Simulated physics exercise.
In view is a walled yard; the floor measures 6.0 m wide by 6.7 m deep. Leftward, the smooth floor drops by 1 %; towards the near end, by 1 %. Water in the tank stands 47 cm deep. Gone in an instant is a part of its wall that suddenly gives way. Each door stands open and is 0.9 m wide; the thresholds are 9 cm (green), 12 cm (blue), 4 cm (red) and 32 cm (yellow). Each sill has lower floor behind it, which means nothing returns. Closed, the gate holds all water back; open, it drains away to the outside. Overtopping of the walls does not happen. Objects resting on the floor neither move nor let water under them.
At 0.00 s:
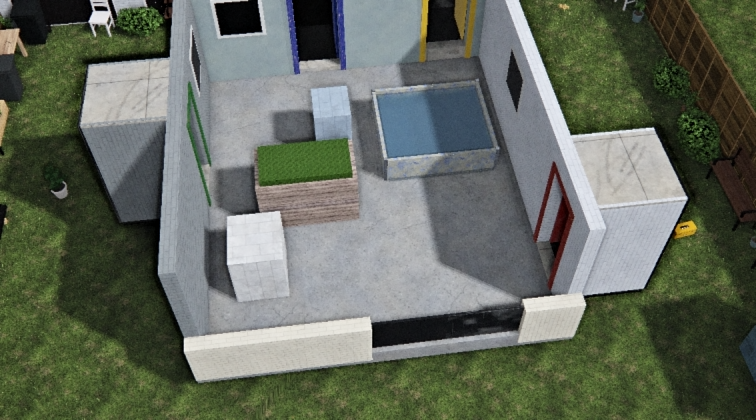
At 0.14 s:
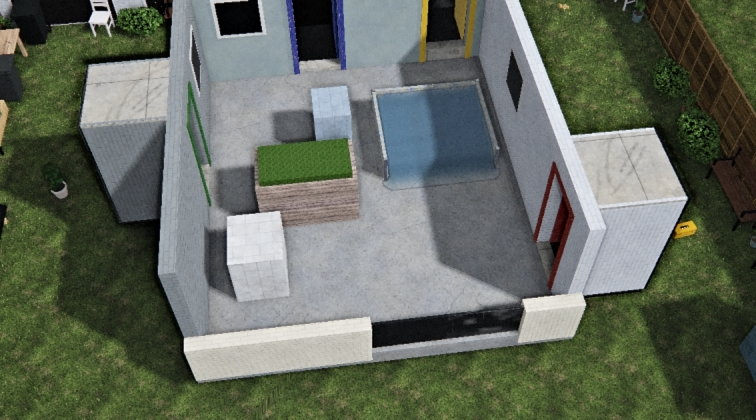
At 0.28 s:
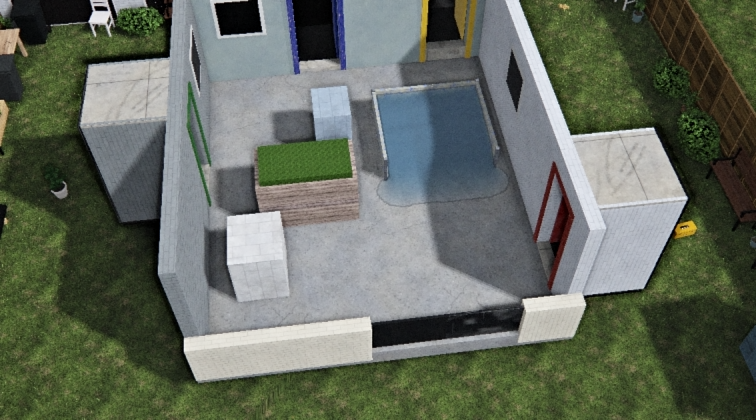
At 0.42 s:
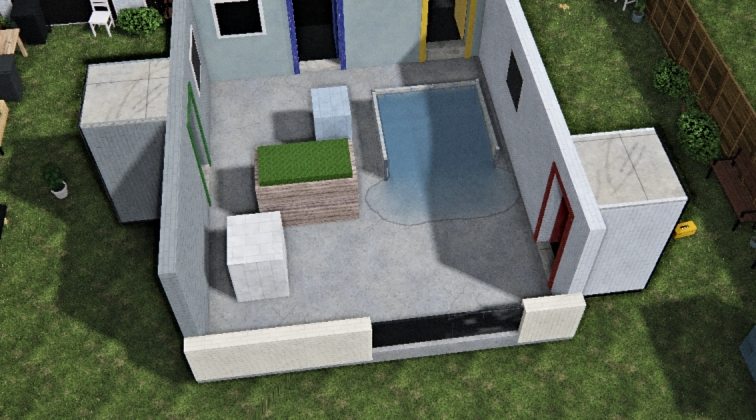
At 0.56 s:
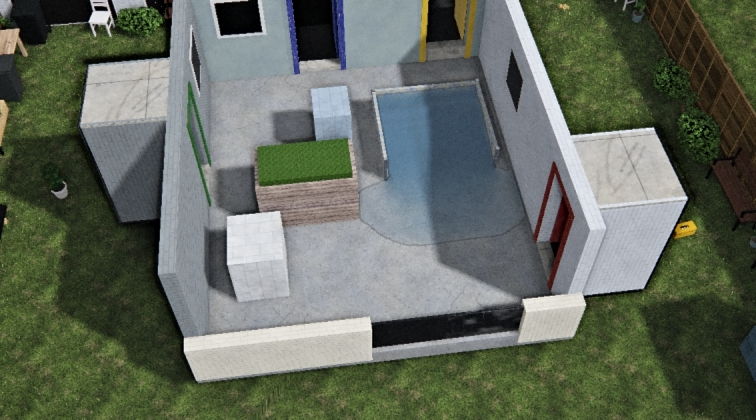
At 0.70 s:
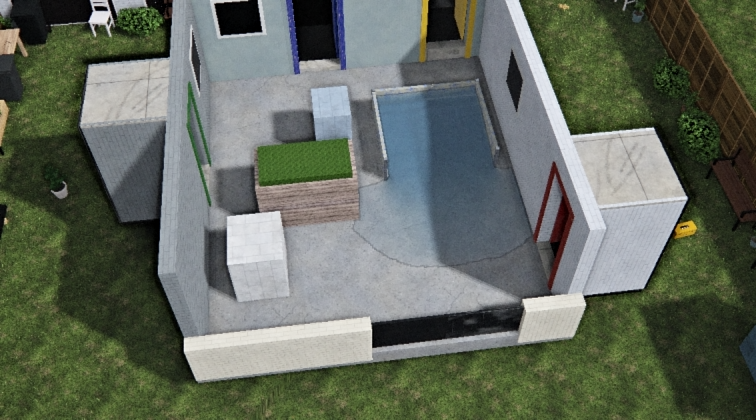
Water poured out of a raised pool in a walled yard when its front wall suddenly vanished, then spread across the grey floor in a widening rounded sheet, past the grass-topped block toward the red doorway.
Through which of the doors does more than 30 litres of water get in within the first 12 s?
The green door will not let too much through; the blue door will not let too much through; the red door will let too much through; the yellow door will not let too much through.
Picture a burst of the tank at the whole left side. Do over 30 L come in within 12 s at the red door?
So for red: No.
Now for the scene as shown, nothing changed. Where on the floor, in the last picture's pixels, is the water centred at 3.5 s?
Around (421, 257).
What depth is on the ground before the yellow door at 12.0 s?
I'd put it near 0.5 cm.
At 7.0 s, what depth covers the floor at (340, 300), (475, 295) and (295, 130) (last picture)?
Depths: About 10, 7 and 1 centimetres.
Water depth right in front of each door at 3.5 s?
You'd get green at 0 cm, blue at 0 cm, red at 15 cm, and yellow at 0 cm.
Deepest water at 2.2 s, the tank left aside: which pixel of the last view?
Pixel (529, 320), about.
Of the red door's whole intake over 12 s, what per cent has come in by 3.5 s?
I'd put it at about 30 per cent by that point.
After 1.4 s water covers 35 % of the floor and is deepest (22 cm) near (466, 328); green door not reached, blue door not reached, red door 6 cm at the sill, 0 L in, yellow door not reached.
After 2.2 s water covers 40 % of the floor and is deepest (33 cm) near (529, 320); green door not reached, blue door not reached, red door 8 cm at the sill, 3 L in, yellow door not reached.
After 3.5 s water covers 45 % of the floor and is deepest (29 cm) near (210, 359); green door not reached, blue door not reached, red door 15 cm at the sill, 40 L in, yellow door not reached.
After 7.0 s water covers 70 % of the floor and is deepest (18 cm) near (210, 359); green door 7 cm at the sill, 0 L in, blue door not reached, red door 6 cm at the sill, 131 L in, yellow door not reached.
After 12.0 s water covers 90 % of the floor and is deepest (12 cm) near (210, 359); green door 4 cm at the sill, 0 L in, blue door 3 cm at the sill, 0 L in, red door 8 cm at the sill, 134 L in, yellow door not reached.
